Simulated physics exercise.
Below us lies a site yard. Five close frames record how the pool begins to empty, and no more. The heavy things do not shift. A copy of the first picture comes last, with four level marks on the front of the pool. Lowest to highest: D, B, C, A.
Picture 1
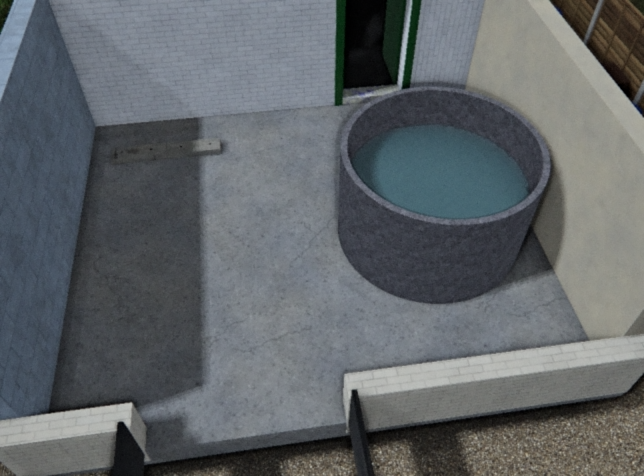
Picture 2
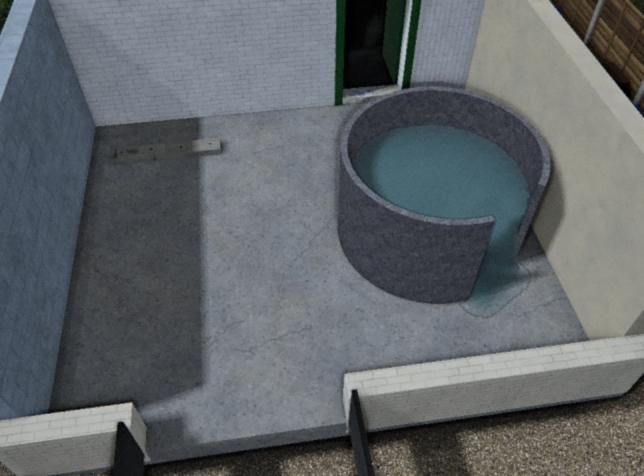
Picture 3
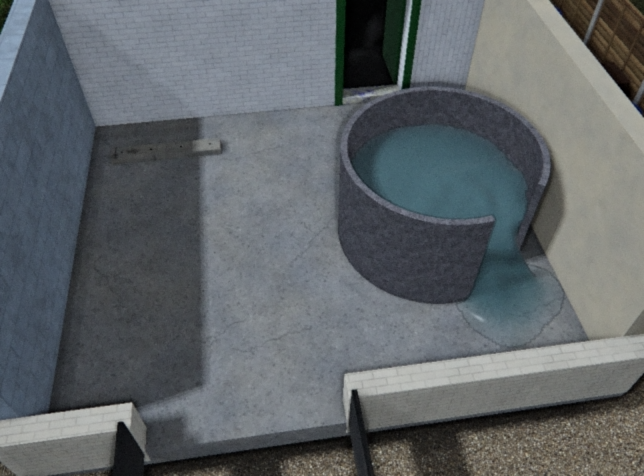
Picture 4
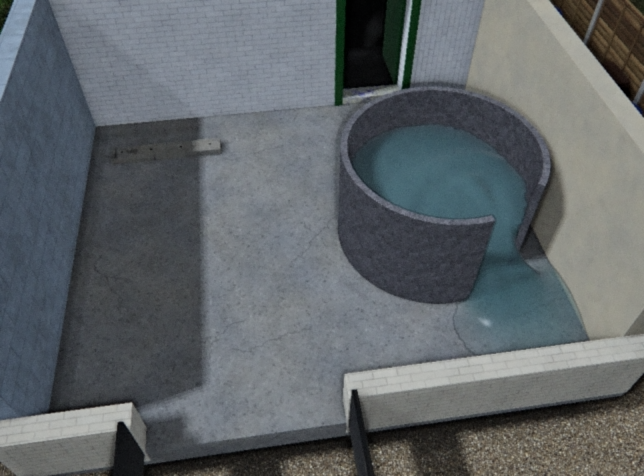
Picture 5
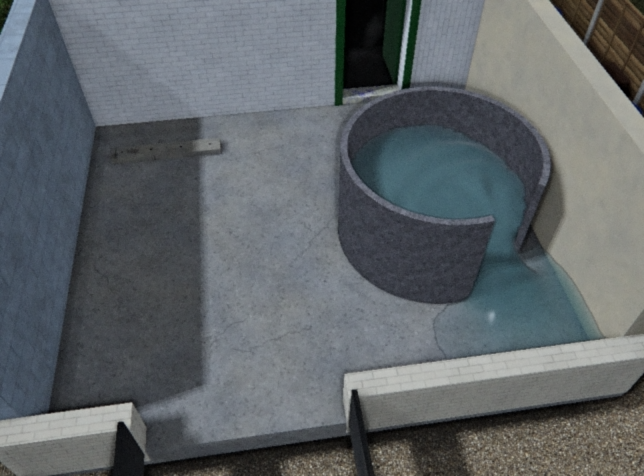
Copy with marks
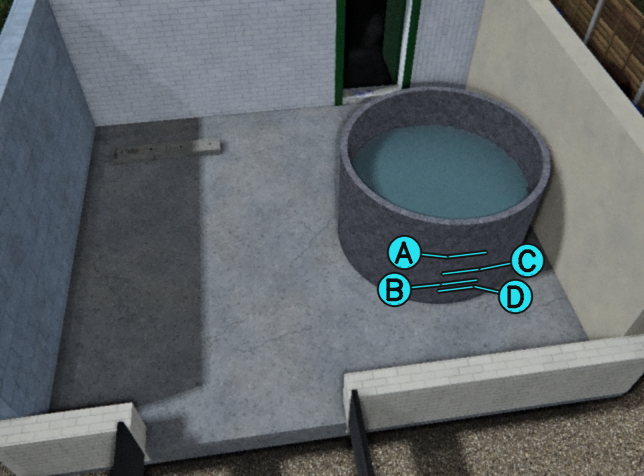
Water in a round grey stone pool pours through a gap that opens in the lower-right side of its wall, then spreads across the paved yard's right corner, reaching the cream wall and the low white front wall.
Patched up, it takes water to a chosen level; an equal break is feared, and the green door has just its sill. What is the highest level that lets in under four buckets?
A.
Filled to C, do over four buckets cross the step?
No.
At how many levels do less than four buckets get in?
All of them.
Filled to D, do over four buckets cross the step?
No, not at all.
On the marked copy, A at (466, 254); B at (458, 282); C at (461, 271); D at (456, 288); from the bottom up D, B, C, A.
With A, a bucket or two gets in.
With B, nothing gets over.
With C, nothing gets over.
With D, nothing gets over.
